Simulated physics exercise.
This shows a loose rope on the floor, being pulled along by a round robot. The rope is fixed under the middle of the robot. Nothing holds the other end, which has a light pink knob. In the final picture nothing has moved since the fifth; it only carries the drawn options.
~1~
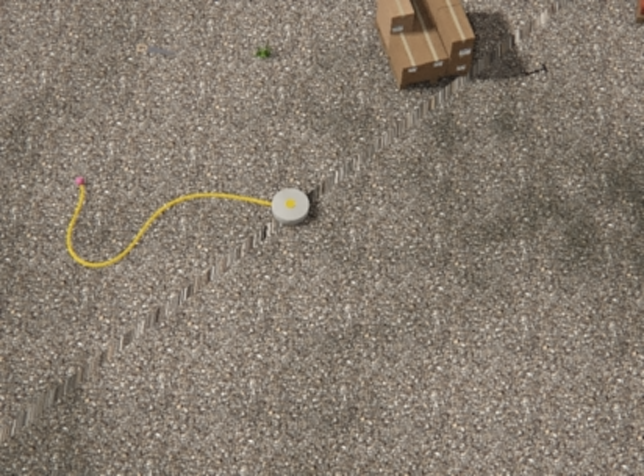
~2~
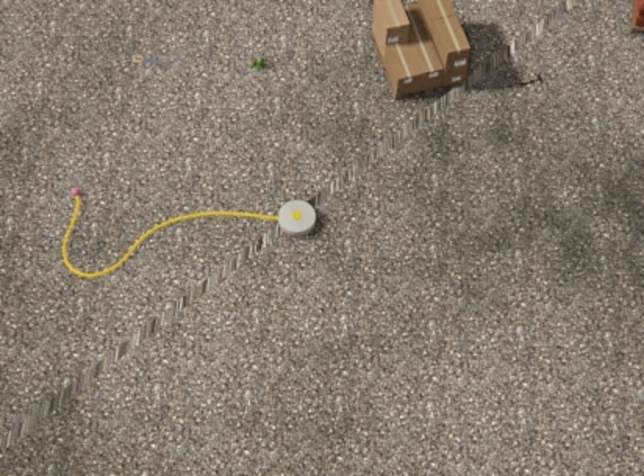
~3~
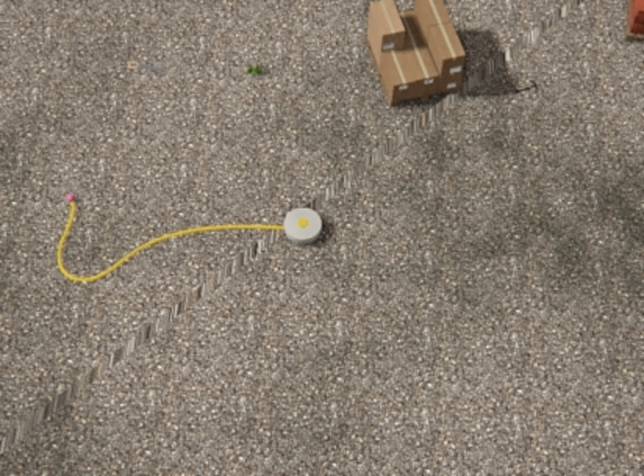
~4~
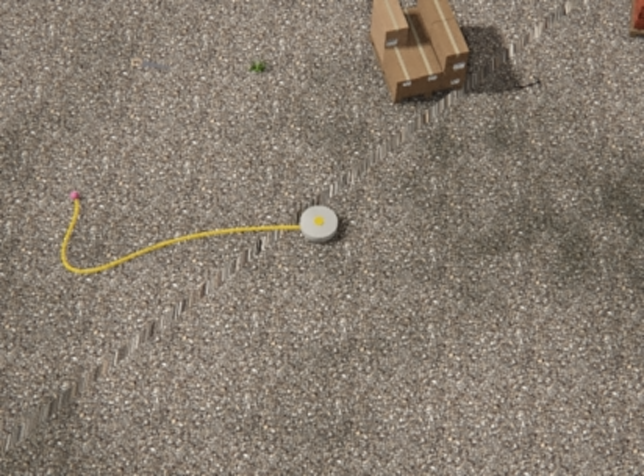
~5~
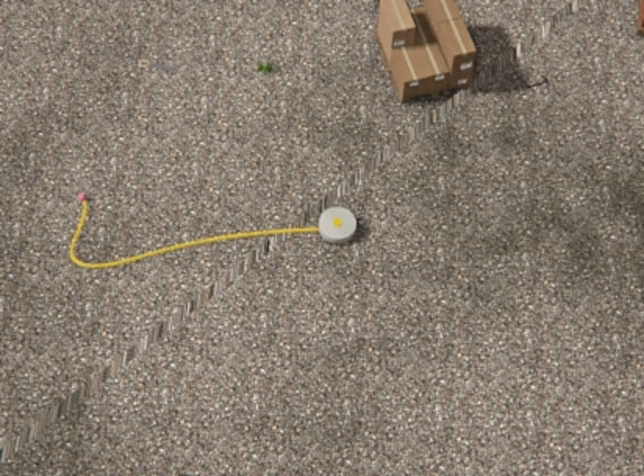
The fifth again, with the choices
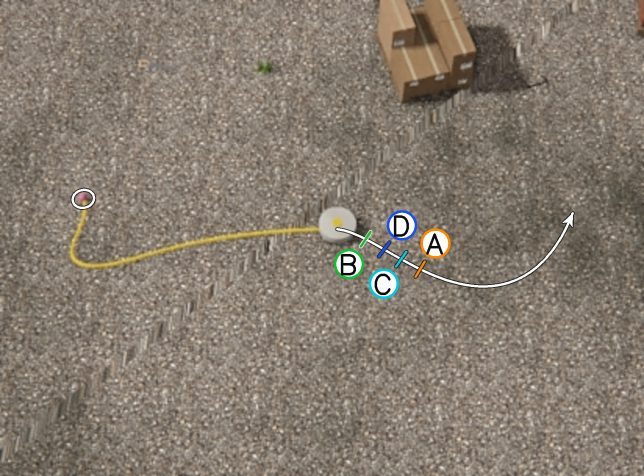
On a gravelly floor, a round robot pulls a loose yellow rope to the right.
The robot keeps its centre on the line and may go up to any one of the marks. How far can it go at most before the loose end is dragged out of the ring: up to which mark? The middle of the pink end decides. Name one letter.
All is well up to C.
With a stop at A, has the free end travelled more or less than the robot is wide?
By then, less.
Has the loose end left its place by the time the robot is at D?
No.
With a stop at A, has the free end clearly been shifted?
Yes.
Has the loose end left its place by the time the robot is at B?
No.
On the marked copy, A at (420, 269); B at (366, 239); C at (401, 259); D at (384, 249); the ring at (83, 199); the route from (337, 229) via (472, 286) to (573, 213).
With C. Early on, robot (361, 233), middle of the rope (187, 248), free end (83, 197).
Further on, robot (383, 245), middle of the rope (209, 246), free end (83, 197).
At the end, robot (402, 256), middle of the rope (228, 246), free end (84, 201); the free end is still in its ring.
As for the rest, A drags the free end to (89, 211); B is safe but short; D is safe but short.
